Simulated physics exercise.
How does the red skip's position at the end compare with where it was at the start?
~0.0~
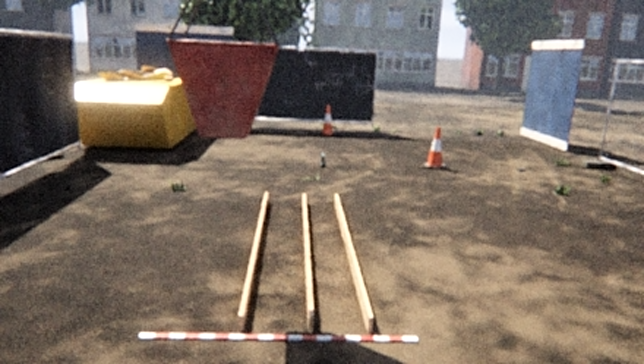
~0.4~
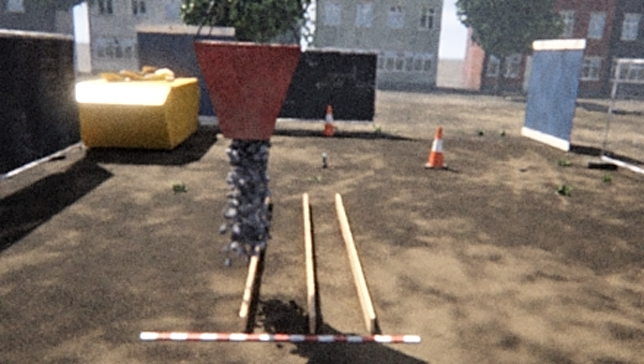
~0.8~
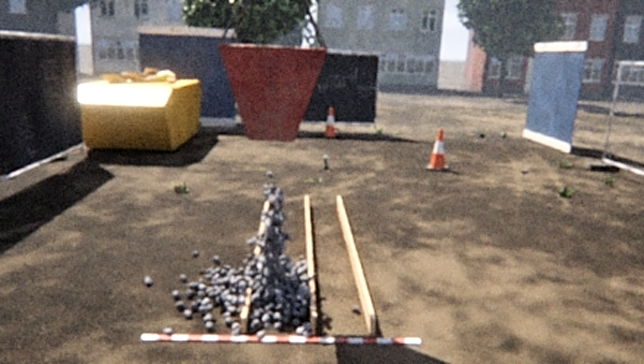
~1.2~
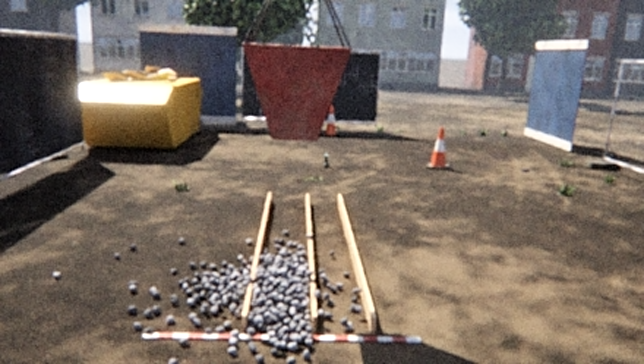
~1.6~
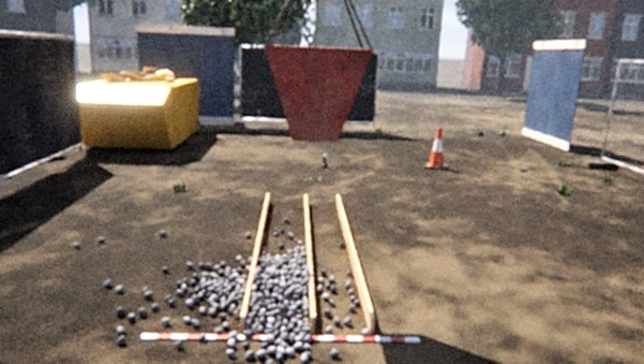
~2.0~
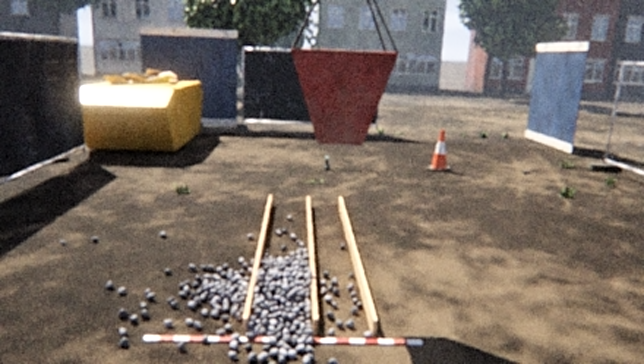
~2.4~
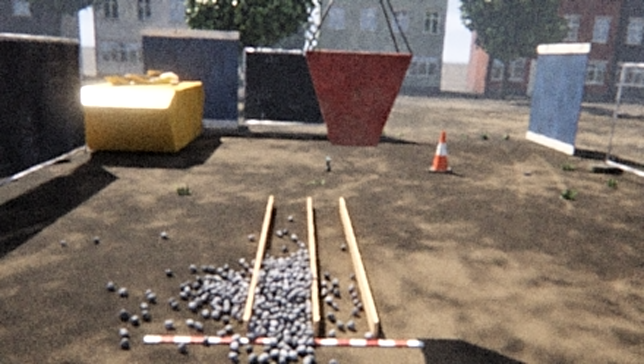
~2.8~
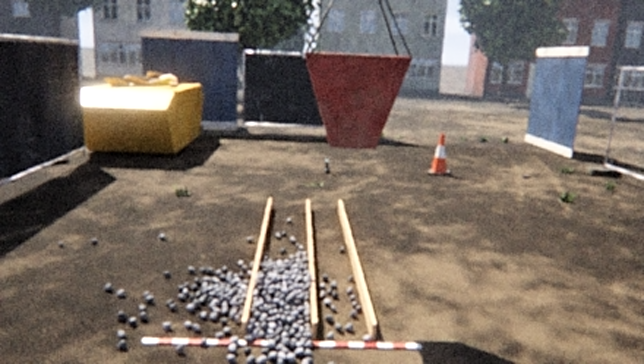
At the start the red skip hangs left of the middle, right beside the yellow box. At the end it hangs clearly farther right, between the dark panel and the orange and white cone.
